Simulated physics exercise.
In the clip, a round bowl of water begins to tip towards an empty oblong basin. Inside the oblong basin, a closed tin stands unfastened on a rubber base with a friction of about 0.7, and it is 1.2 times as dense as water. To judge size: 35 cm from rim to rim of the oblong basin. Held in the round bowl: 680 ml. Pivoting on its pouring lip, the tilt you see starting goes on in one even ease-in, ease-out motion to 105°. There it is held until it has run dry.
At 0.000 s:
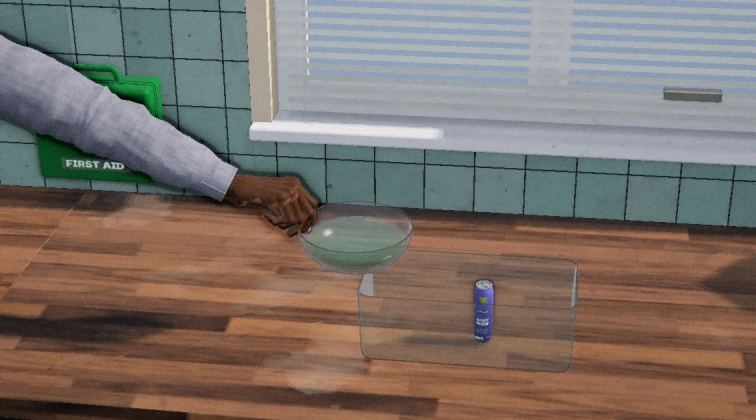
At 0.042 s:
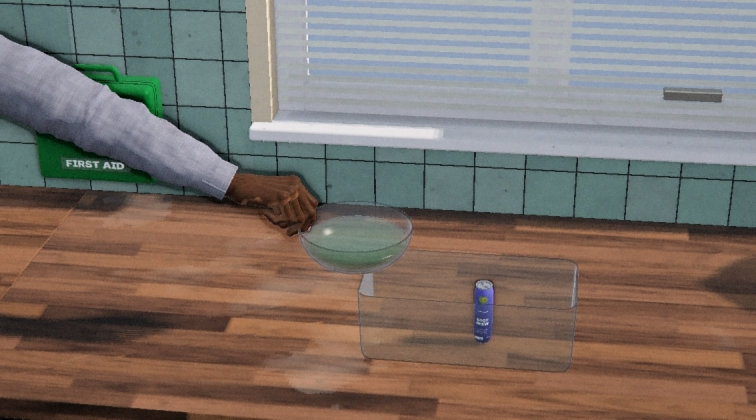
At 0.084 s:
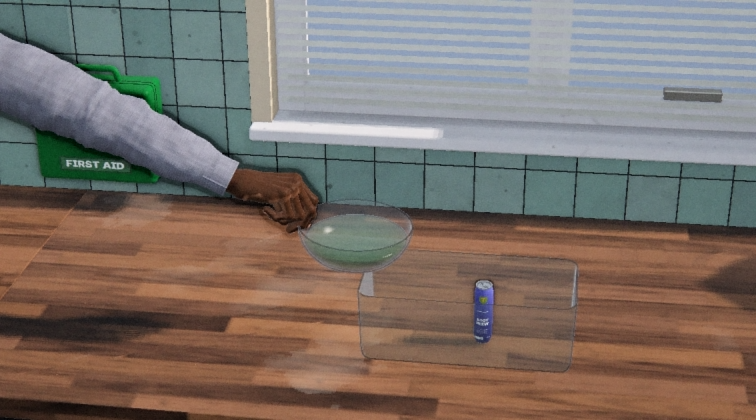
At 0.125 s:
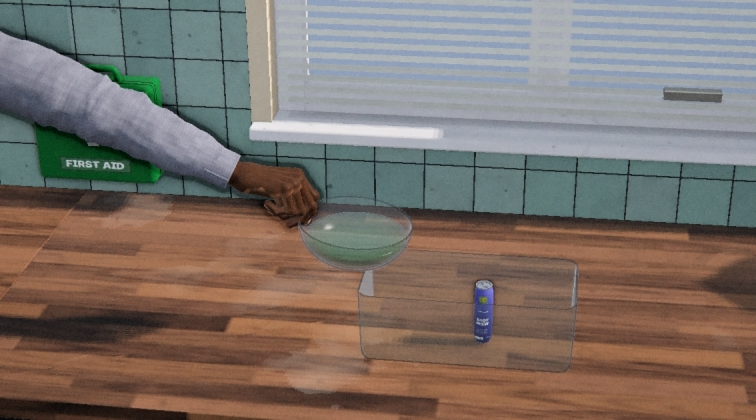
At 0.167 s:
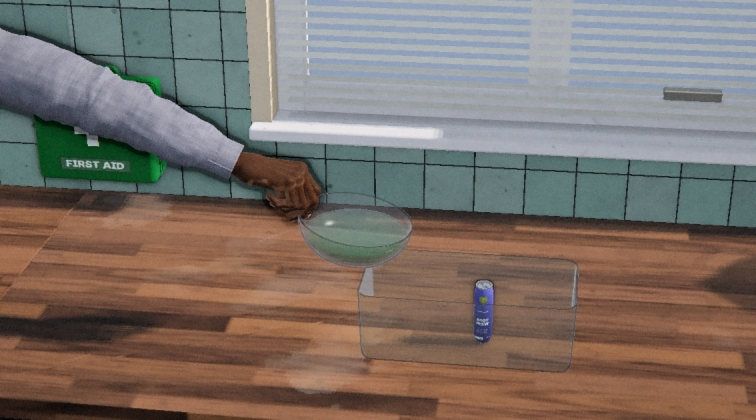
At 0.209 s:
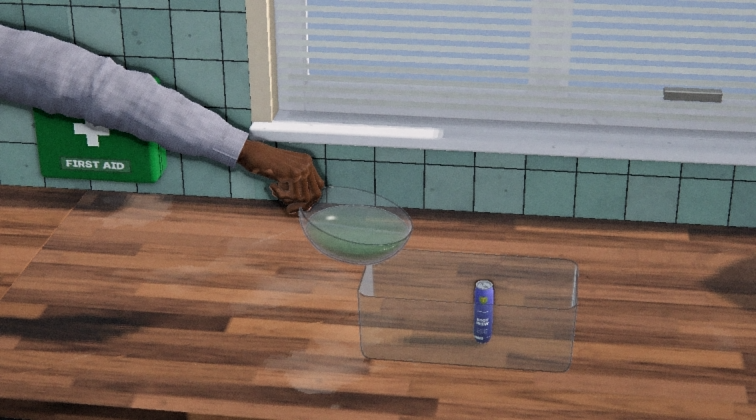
On a wooden kitchen counter, a hand slowly tilting a glass bowl of greenish water rightward beside a clear basin holding a blue can.
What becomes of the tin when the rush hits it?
The tin is knocked down.
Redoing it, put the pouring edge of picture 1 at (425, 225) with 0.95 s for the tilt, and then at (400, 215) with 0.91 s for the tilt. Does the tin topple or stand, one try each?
Try 1: Still standing; try 2: Tipped over.
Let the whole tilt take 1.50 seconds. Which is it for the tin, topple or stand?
Holds steady.
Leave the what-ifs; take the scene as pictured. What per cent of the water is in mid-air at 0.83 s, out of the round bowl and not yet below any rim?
Estimate: Around 5 per cent.
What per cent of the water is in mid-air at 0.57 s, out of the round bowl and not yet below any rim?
Near 50 per cent at that moment.
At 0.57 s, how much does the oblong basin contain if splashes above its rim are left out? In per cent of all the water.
About 14%.
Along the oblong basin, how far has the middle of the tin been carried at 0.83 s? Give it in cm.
Roughly 3 cm.
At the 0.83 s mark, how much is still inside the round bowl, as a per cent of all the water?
I reckon near 0 per cent still sits there.
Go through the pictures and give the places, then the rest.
It leans 0°; its right rim is at (412, 231); the water meets the walls at (305, 234) and (409, 240); the oblong basin's rim runs from (364, 272) to (577, 285); the tin's top is at (484, 287), in the first picture.
It leans 1°; its right rim is at (412, 231); the water meets the walls at (306, 234) and (408, 240), in the second picture.
It leans 2°; its right rim is at (412, 231); the water meets the walls at (305, 232) and (408, 239), in the third picture.
It leans 5°; its right rim is at (412, 231); the water meets the walls at (305, 229) and (408, 237), in the fourth picture.
It leans 9°; its right rim is at (412, 231); the water meets the walls at (306, 225) and (409, 235), in the fifth picture.
It leans 13°; its right rim is at (412, 231); the water meets the walls at (307, 220) and (409, 232), in the sixth picture.
After 0.57 s the tilt is 73° and 36 per cent is still to pour; the tin stands where it began.
After 0.83 s the tilt is 103° and 0 per cent is still to pour; the tin leans 36°.
After 1.11 s the tilt is 105° and 0 per cent is still to pour; the tin lies on its side.
After 1.41 s the tilt is 105° and 0 per cent is still to pour; the tin lies on its side.
In the end the tin lies on its side.
